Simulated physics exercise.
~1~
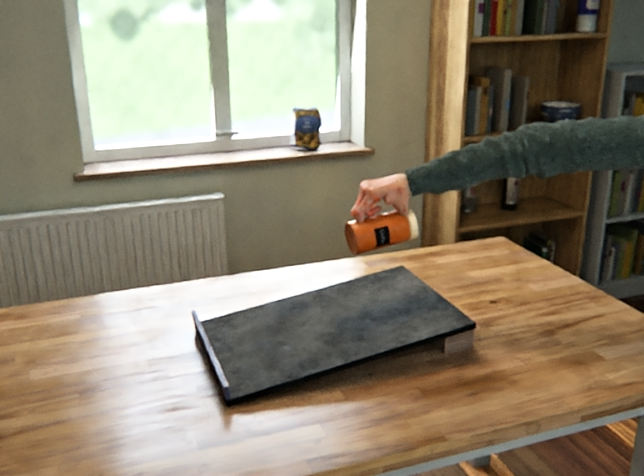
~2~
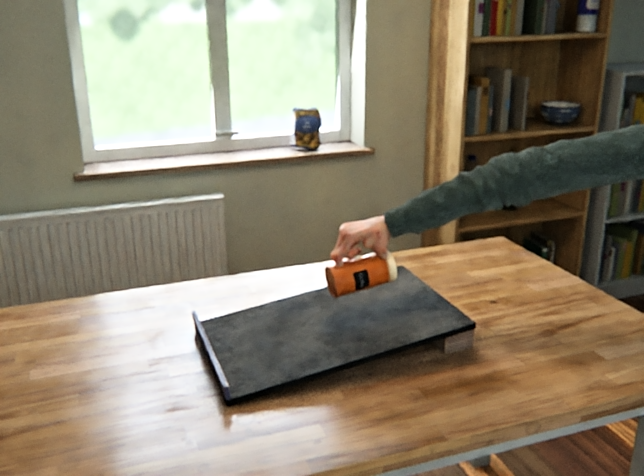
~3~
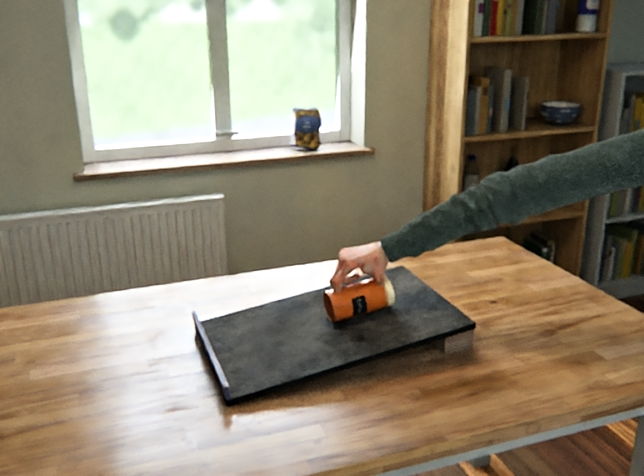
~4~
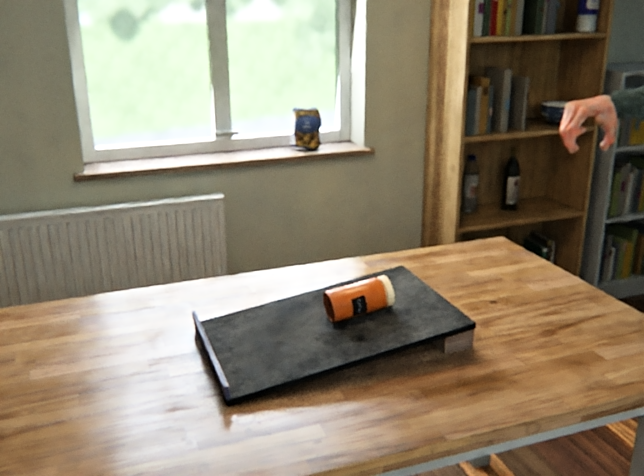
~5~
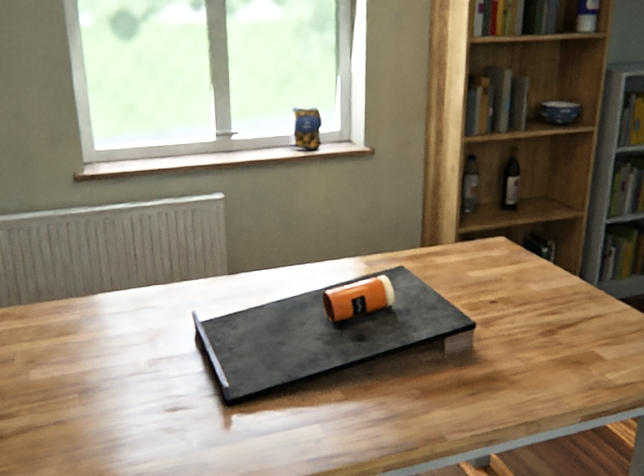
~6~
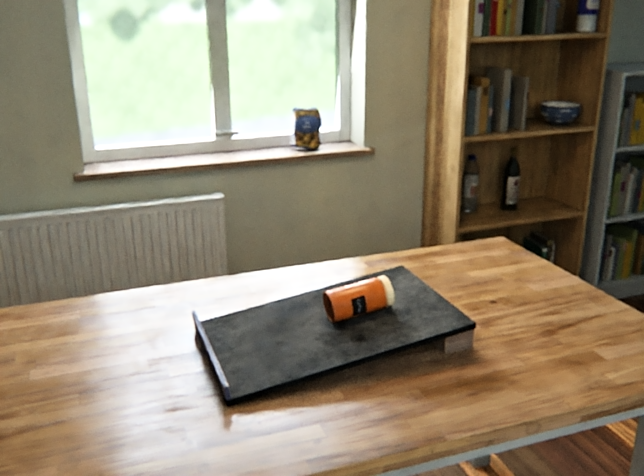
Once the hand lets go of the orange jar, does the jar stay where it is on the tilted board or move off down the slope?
The orange jar stays where it is, lying on its side on the tilted board after the hand has drawn away.
